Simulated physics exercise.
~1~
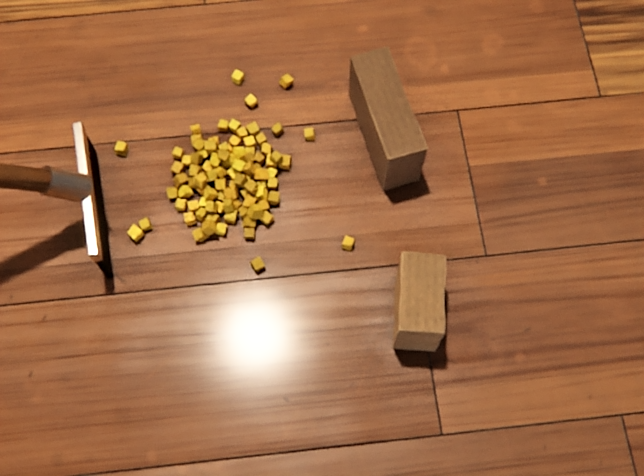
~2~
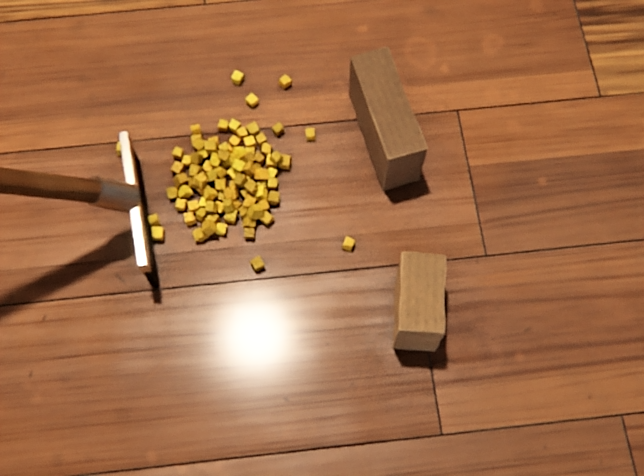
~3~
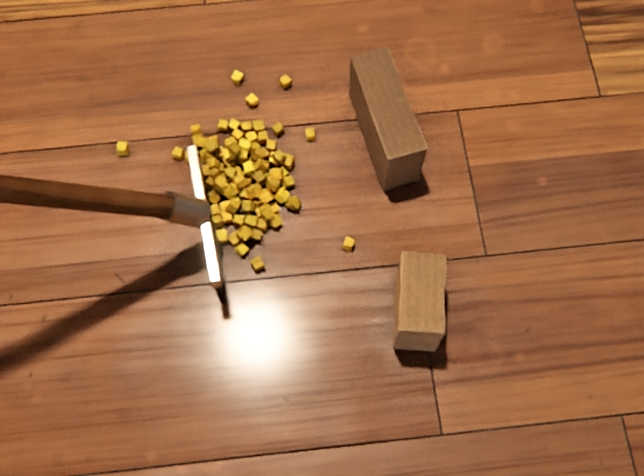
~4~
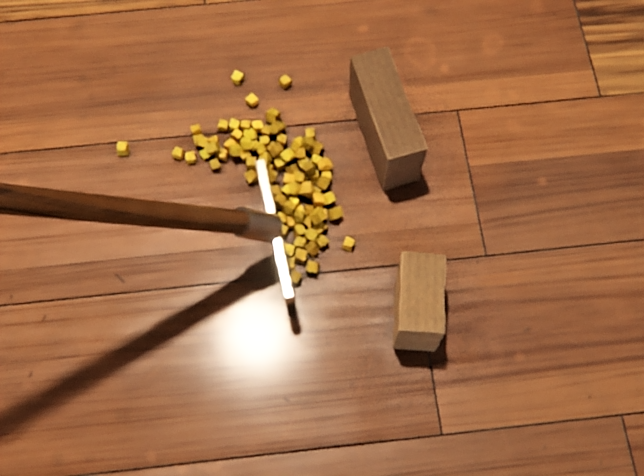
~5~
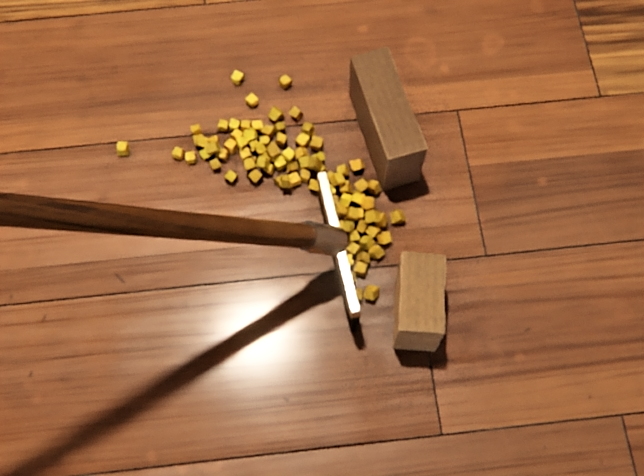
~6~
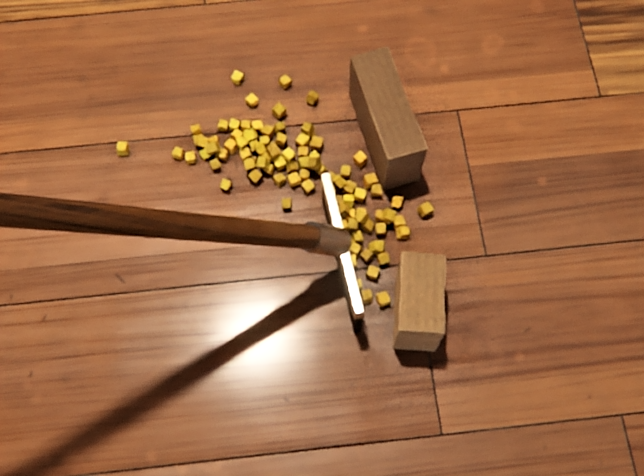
We see a squeegee push into a loose pile of small yellow cubes on a wooden floor, sweeping part of it rightward toward two wooden blocks. The blade stops short of the blocks, leaving most cubes before them and only a few at the gap.
